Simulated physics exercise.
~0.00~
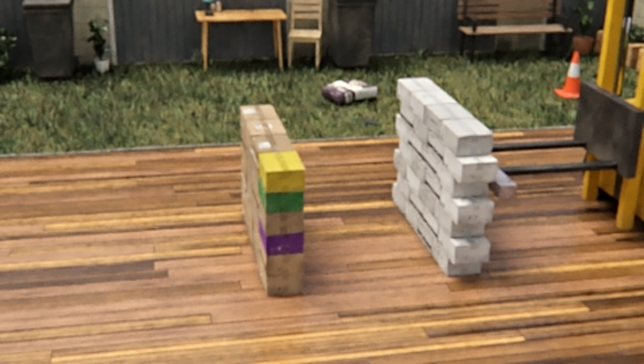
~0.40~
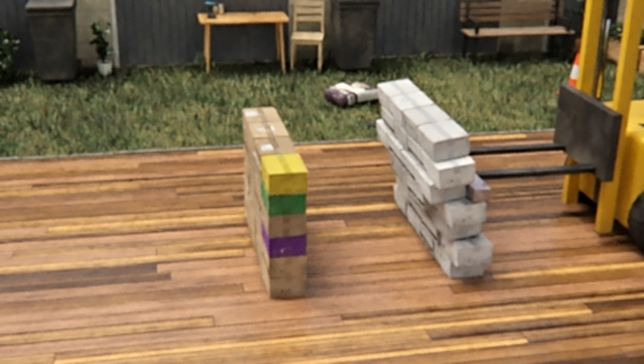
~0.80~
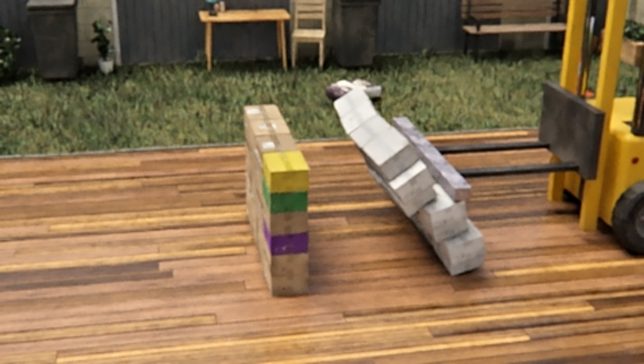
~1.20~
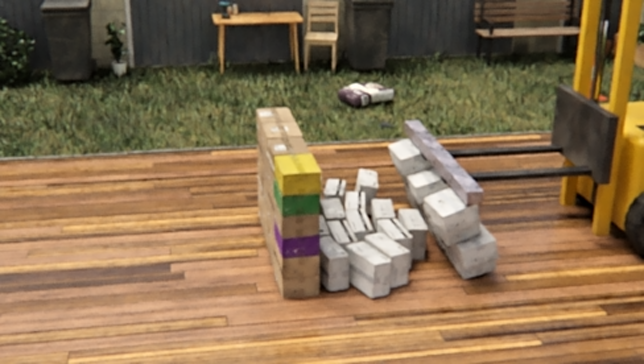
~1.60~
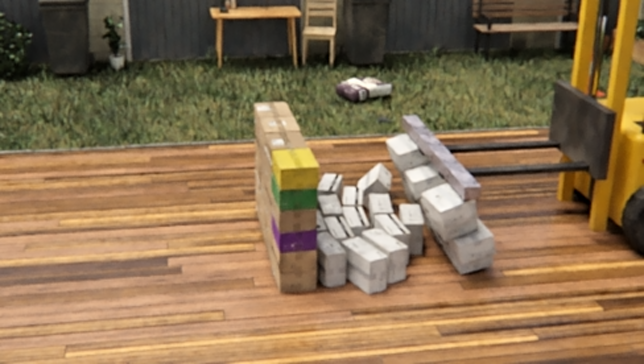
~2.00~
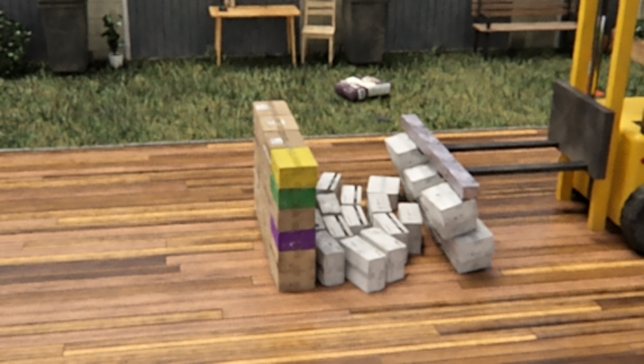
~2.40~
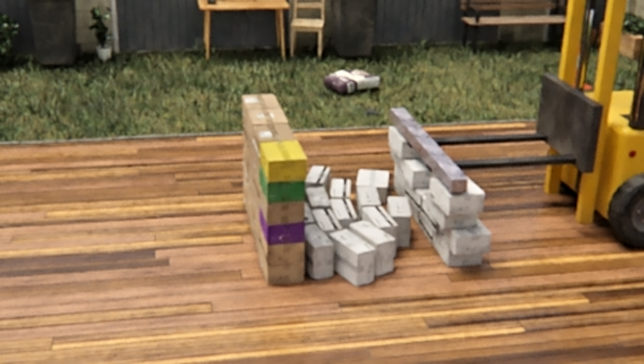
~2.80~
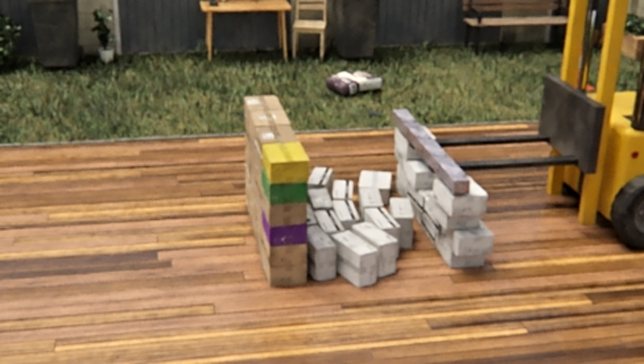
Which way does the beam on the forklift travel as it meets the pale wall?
The beam moves to the left, pushing into the pale wall.
